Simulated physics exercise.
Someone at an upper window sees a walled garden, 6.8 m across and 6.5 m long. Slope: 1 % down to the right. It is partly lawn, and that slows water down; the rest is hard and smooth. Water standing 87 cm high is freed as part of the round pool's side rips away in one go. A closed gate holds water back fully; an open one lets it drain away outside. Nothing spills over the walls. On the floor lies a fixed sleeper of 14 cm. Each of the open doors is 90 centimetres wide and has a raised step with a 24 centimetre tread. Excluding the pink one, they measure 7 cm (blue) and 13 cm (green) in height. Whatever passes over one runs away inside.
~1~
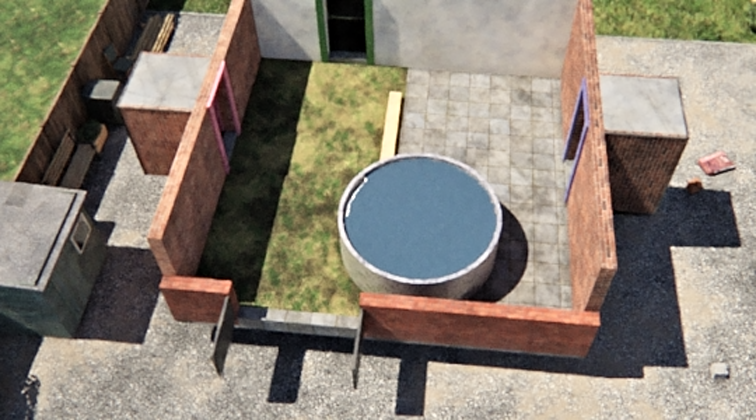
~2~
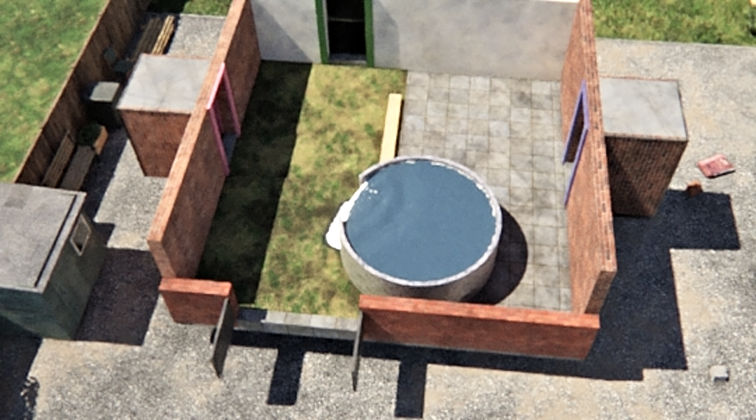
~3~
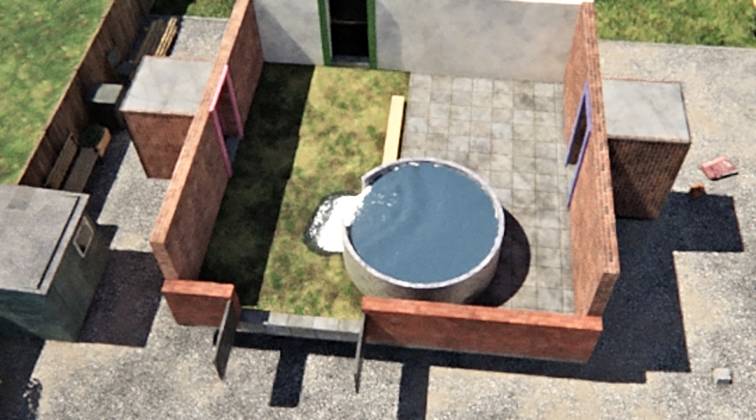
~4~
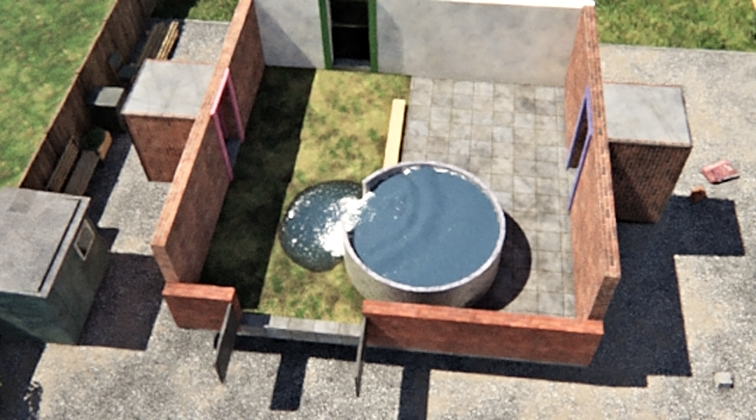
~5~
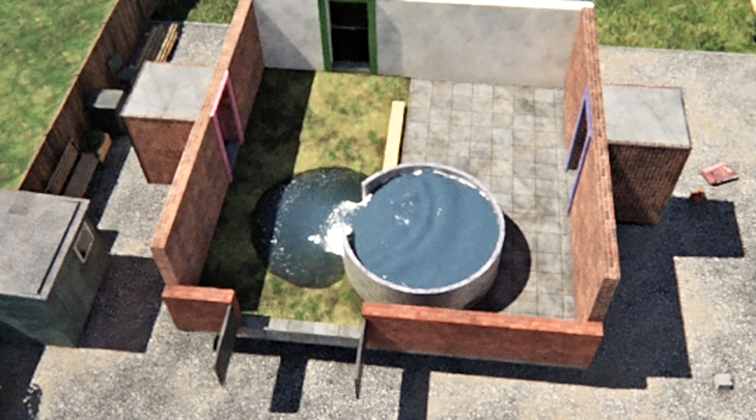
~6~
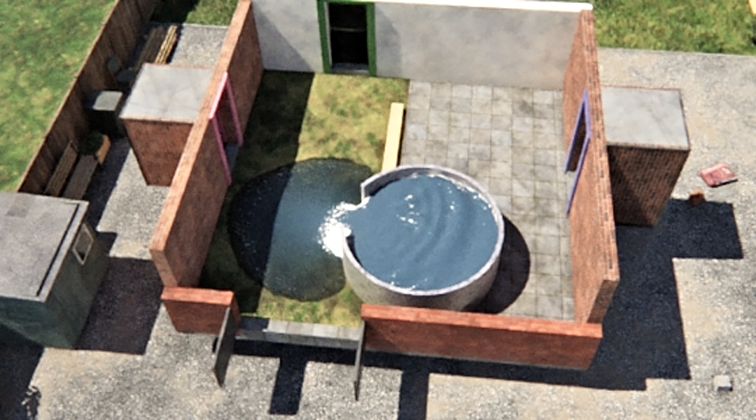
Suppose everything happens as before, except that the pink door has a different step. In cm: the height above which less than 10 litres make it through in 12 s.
24 cm.
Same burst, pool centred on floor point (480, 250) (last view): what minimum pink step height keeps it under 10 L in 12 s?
Roughly 20 cm is needed.
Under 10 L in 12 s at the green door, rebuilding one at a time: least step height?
For green, a step near 14.0 cm.
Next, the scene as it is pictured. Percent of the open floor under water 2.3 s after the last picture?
The wet part is about 45 per cent.
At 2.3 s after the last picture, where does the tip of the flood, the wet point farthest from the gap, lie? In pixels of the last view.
Around pixel (265, 69).
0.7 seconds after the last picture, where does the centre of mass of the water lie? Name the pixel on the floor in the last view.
About (386, 245).
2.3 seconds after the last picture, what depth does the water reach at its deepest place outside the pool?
Max depth: Around 32 cm.
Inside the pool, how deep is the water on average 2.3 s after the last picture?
50 cm, roughly.
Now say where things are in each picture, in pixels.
Still water, 87 cm deep, in the round pool at (420, 217); the pink door at (224, 118) is dry, in the first frame.
Water pours out at (350, 216) and has run 0.4 m, to a hidden place; about 11 cm deep outside, 87 cm at the back, in the second frame.
The front is at (323, 203), 0.8 m from the gap at (352, 219); 1.0 m2 of floor is wet, 87 cm left at the back, in the third frame.
Water pours out at (353, 223) and has run 1.4 m, to (298, 199); about 9 cm deep outside, 87 cm at the back, in the fourth frame.
The front is at (265, 196), 2.0 m from the gap at (353, 225); 4.5 m2 of floor is wet, 87 cm left at the back, in the fifth frame.
Water pours out at (352, 226) and has run 2.5 m, to (237, 198); about 5 cm deep outside, 87 cm at the back; 0.7 m in a straight line remain to the pink door at (226, 129), in the sixth frame.
Then, 0.7 s after the last picture water covers 30 % of the floor, deepest (46 cm) near (345, 234); 21 cm at the pink door, 0 litres in over its 16 cm step.
Then, 2.3 s after the last picture water covers 45 % of the floor, deepest (32 cm) near (345, 234); 24 cm at the pink door, 51 litres in over its 16 cm step.
Then, 11.3 s after the last picture water covers 95 % of the floor, deepest (14 cm) near (569, 347); 10 cm at the pink door, 74 litres in over its 16 cm step.
At the pink door as built, the water peaked near 28 cm, 1.3 s after the last picture.
Run again over the same 12 s with other heights there, 34 litres in over 19.5 cm, 3 litres over 26.5 cm. The limit of 10 litres is kept from about 24 cm up.
